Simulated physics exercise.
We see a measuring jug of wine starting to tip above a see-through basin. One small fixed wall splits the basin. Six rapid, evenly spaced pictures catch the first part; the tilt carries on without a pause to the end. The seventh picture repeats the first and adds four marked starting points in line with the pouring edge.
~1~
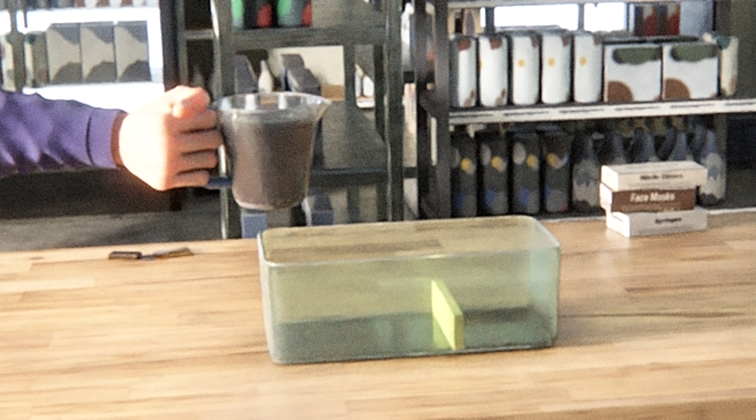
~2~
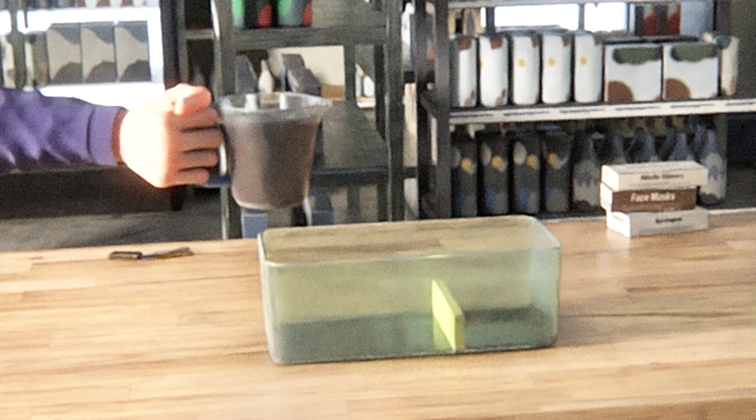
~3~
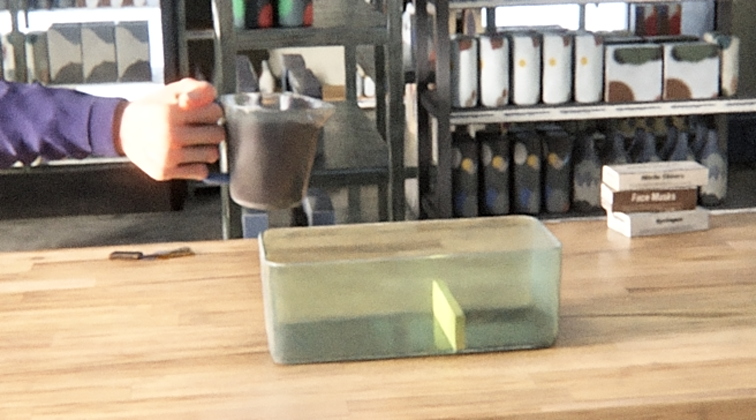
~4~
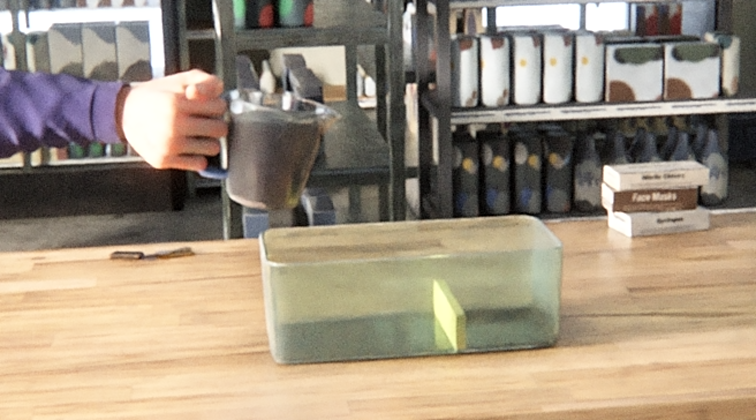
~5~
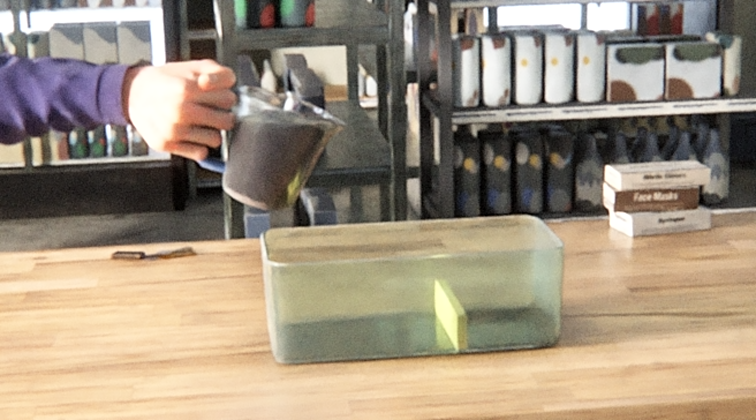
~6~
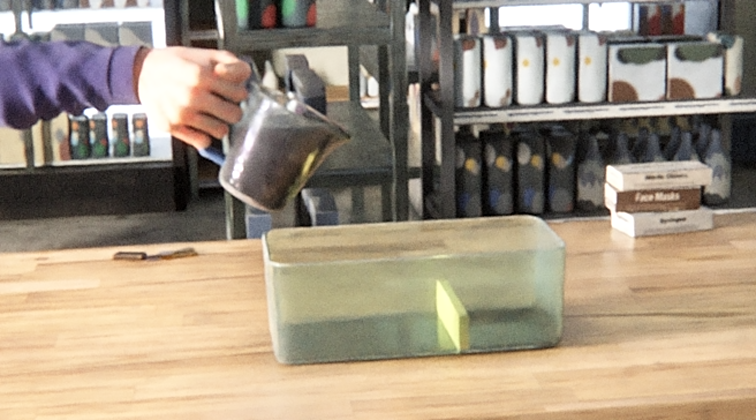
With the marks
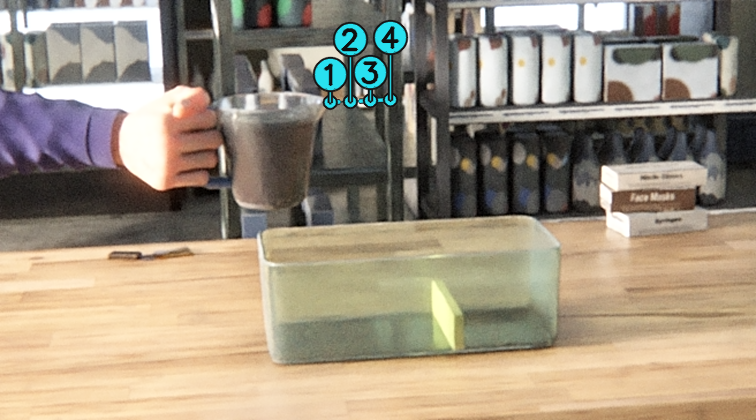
The video shows a hand in a purple sleeve holding a clear jug of dark liquid above a see-through basin with a yellow-green divider on a wooden counter, then gradually tilting the jug to the right.
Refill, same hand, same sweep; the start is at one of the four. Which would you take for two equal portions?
4 beats the others.
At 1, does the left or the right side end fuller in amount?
More ends on the left.
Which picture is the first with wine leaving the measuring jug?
Picture 6.
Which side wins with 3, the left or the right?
More ends on the left.
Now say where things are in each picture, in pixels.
The first frame shows upright, lip at (329, 102); basin from (270, 363) to (557, 344); top of the wall at (447, 296); nothing has left yet.
The second frame shows upright, lip at (331, 103); nothing has left yet.
The third frame shows tipped about 5°, lip at (335, 108); nothing has left yet.
The fourth frame shows tipped about 12°, lip at (340, 115); nothing has left yet.
The fifth frame shows tipped about 20°, lip at (345, 125); nothing has left yet.
The sixth frame shows tipped about 30°, lip at (350, 138); wine is over the lip, down to (350, 138).
On the marked copy, 1 at (330, 102); 2 at (350, 101); 3 at (370, 100); 4 at (390, 99).
For dot 1, about 92 % ends left of the wall and 7 % right of it.
For dot 2, about 91 % ends left of the wall and 6 % right of it.
For dot 3, about 85 % ends left of the wall and 13 % right of it.
For dot 4, about 57 % ends left of the wall and 42 % right of it.
